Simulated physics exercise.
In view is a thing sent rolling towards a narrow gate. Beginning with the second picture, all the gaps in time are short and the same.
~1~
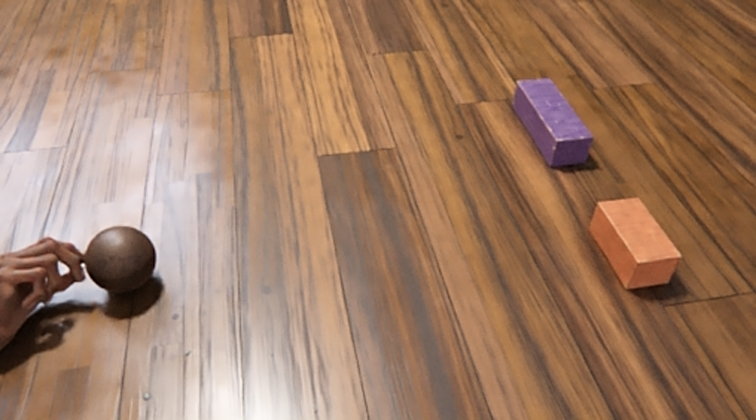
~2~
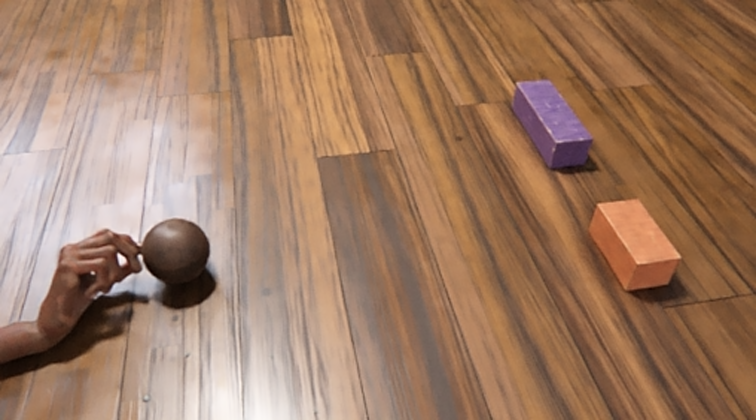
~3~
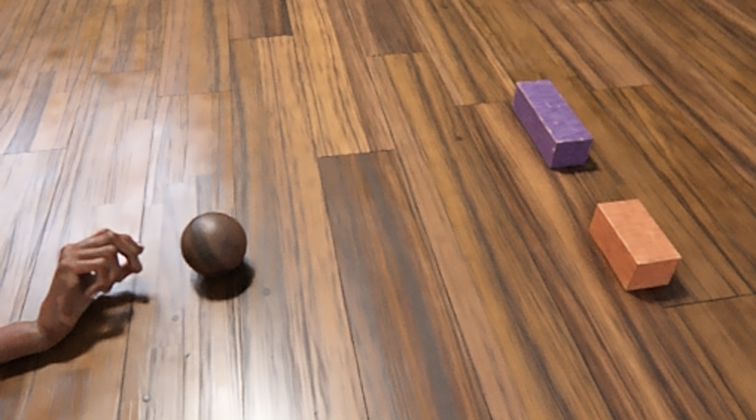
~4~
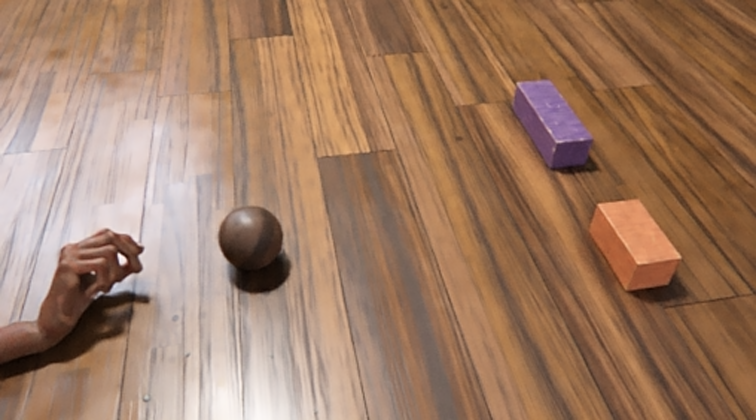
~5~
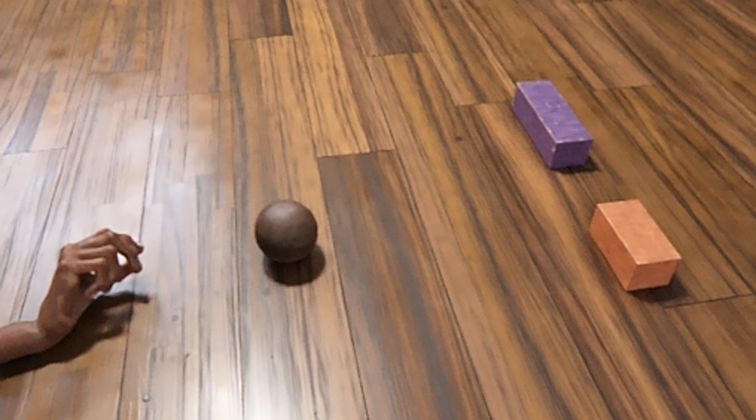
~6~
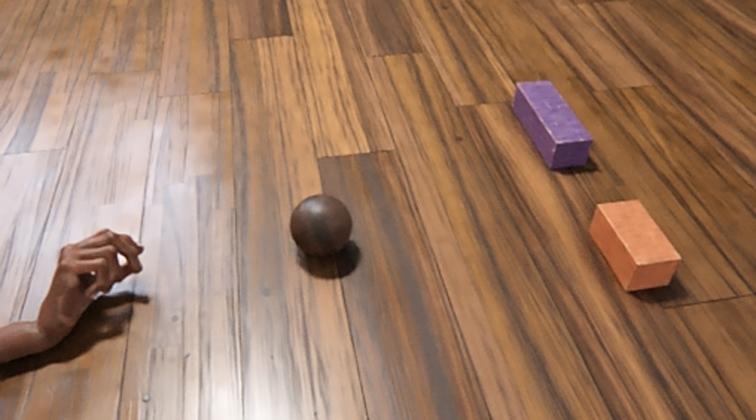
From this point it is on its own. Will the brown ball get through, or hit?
Here the brown ball gets between the blocks.
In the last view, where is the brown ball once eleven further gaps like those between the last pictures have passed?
In the last view, close to pixel (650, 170).
Then, 0.38 s past the last view, brown ball heading on near (521, 190).
Then, 0.84 s past the last view, brown ball heading on near (723, 153).
Then, 1.24 s past the last view, brown ball heading on.
Finally, the brown ball rolls through.
